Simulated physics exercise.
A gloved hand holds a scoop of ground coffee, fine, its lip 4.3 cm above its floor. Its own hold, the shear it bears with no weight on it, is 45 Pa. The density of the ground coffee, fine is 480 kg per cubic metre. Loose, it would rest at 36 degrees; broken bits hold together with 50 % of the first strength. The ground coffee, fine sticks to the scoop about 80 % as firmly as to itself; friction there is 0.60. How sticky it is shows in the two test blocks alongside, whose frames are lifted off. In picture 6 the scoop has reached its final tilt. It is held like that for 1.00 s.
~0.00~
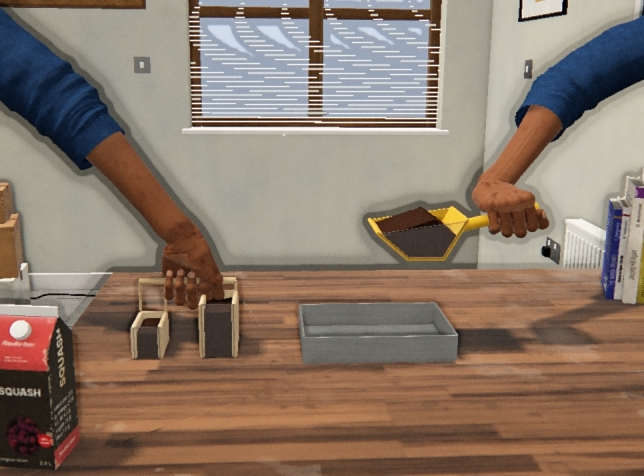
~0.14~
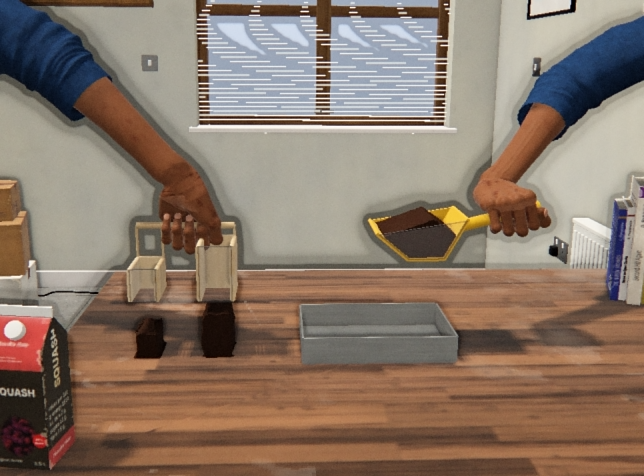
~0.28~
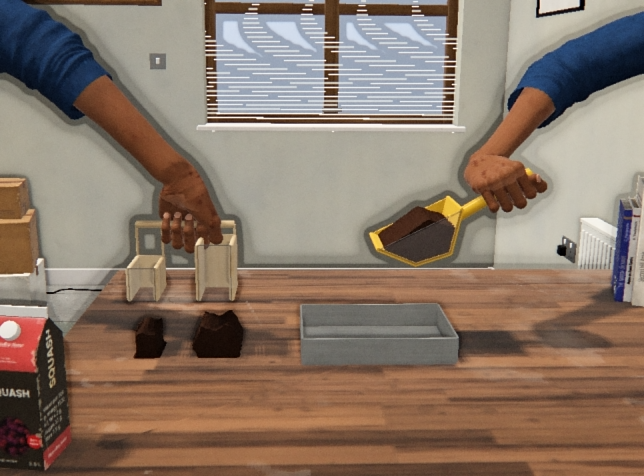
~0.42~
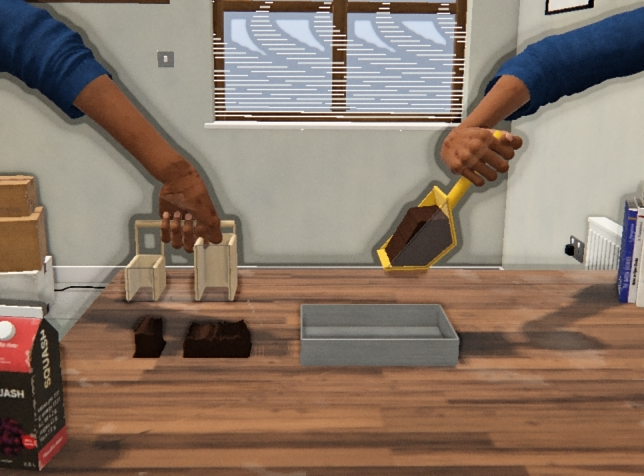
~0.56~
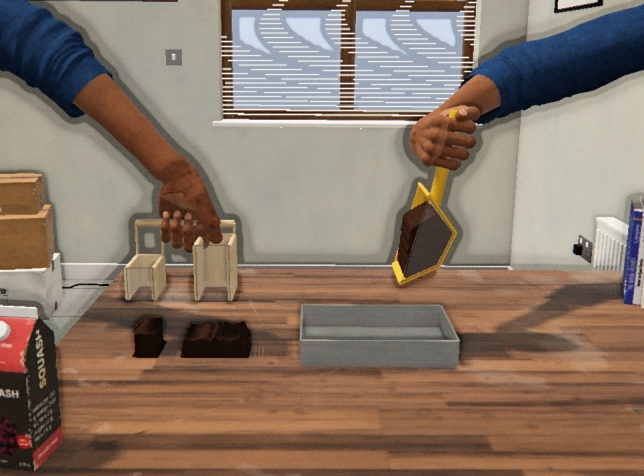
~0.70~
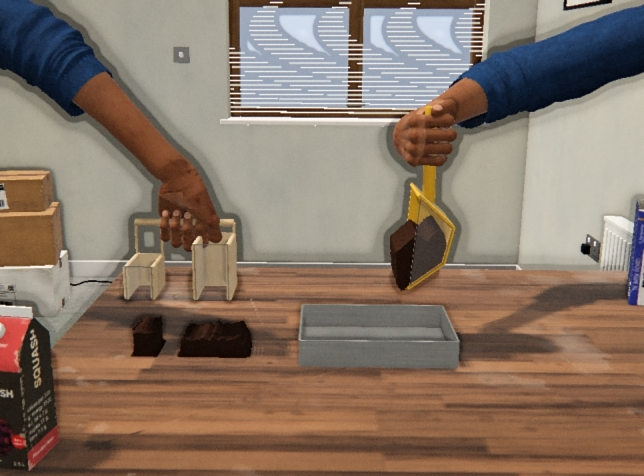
At first, one hand grips two wooden moulds on the table while another holds a yellow scoop of dark grounds nearly level. The moulds lift off two dark blocks, and the taller one slumps low and wide. Meanwhile, the scoop tilts steeply left above a grey tray.
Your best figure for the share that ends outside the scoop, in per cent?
Expect roughly 78 %.
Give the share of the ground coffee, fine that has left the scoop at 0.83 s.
About 55 %.
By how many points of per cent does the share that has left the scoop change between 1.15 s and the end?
Near 0 %.
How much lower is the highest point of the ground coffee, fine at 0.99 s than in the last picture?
Roughly 3.0 cm.
After 0.83 s, the scoop is at 78 degrees and 56 % has left it.
After 0.99 s, the scoop is at 78 degrees and 75 % has left it.
After 1.15 s, the scoop is at 78 degrees and 78 % has left it.
After 1.30 s, the scoop is at 78 degrees and 78 % has left it.
After 1.40 s, the scoop is at 78 degrees and 78 % has left it.
